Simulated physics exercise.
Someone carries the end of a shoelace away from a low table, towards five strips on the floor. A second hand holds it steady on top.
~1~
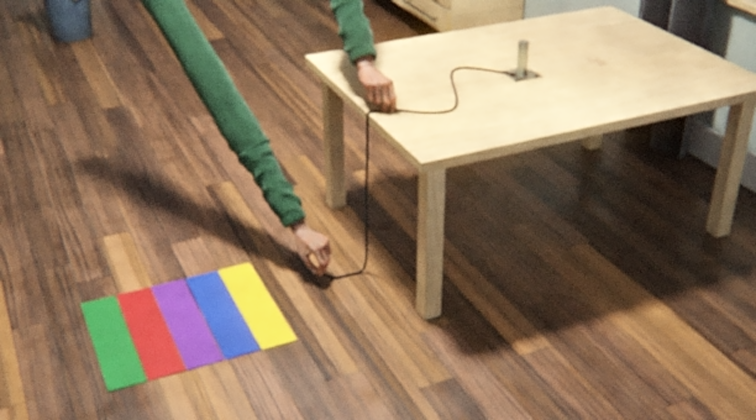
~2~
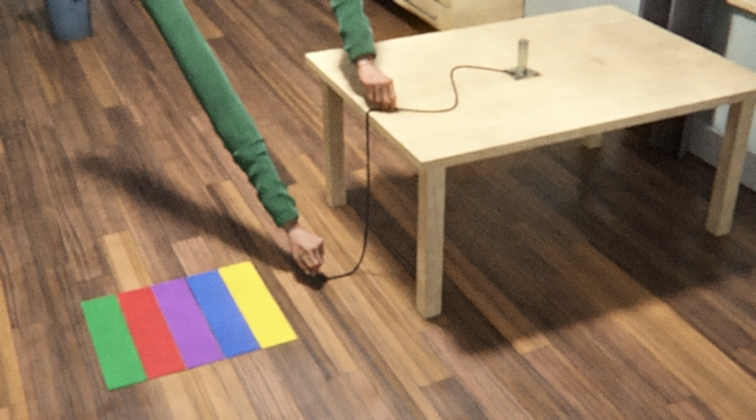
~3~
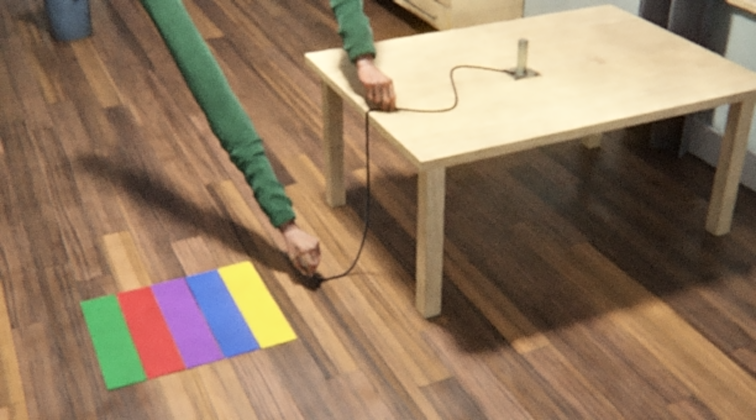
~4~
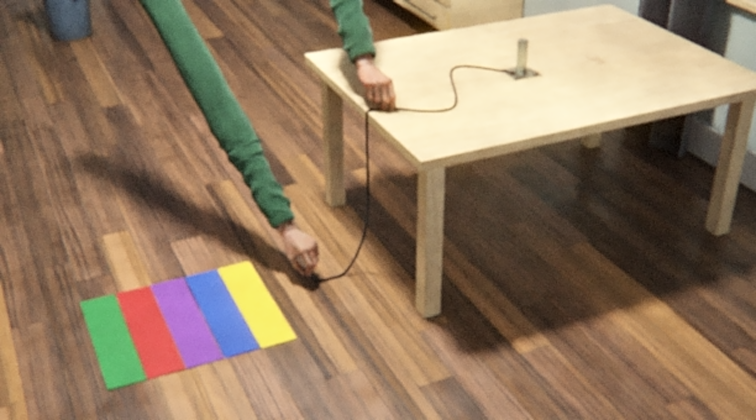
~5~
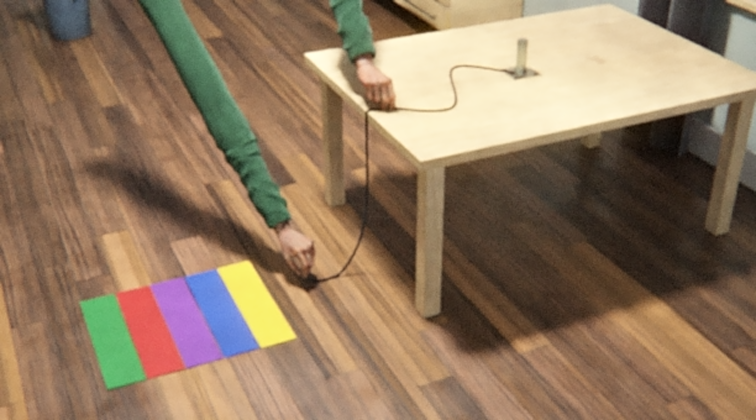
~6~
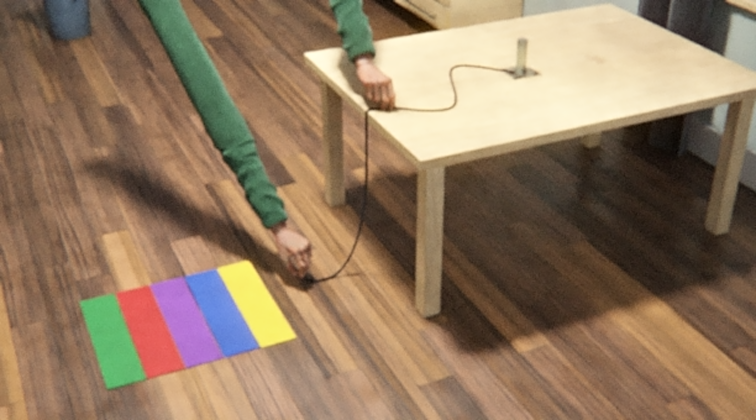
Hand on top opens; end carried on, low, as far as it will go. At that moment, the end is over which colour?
Over green.
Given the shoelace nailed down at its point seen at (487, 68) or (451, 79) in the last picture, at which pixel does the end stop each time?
The spots come out as (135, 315) and (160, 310), in that order.
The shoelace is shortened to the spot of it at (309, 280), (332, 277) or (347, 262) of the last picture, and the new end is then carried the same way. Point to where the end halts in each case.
In that order: (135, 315), (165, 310) and (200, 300).
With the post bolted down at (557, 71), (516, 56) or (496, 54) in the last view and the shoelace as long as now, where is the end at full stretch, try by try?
It works out at around (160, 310), (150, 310) and (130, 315) for the three tries.
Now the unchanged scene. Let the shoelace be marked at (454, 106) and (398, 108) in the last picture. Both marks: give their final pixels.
(372, 105) and (325, 142), roughly.
Early on, end near (166, 308); over purple.
Midway, end near (132, 316); over red.
At the end of the slack, end near (114, 321); over green. It halts on the green strip.
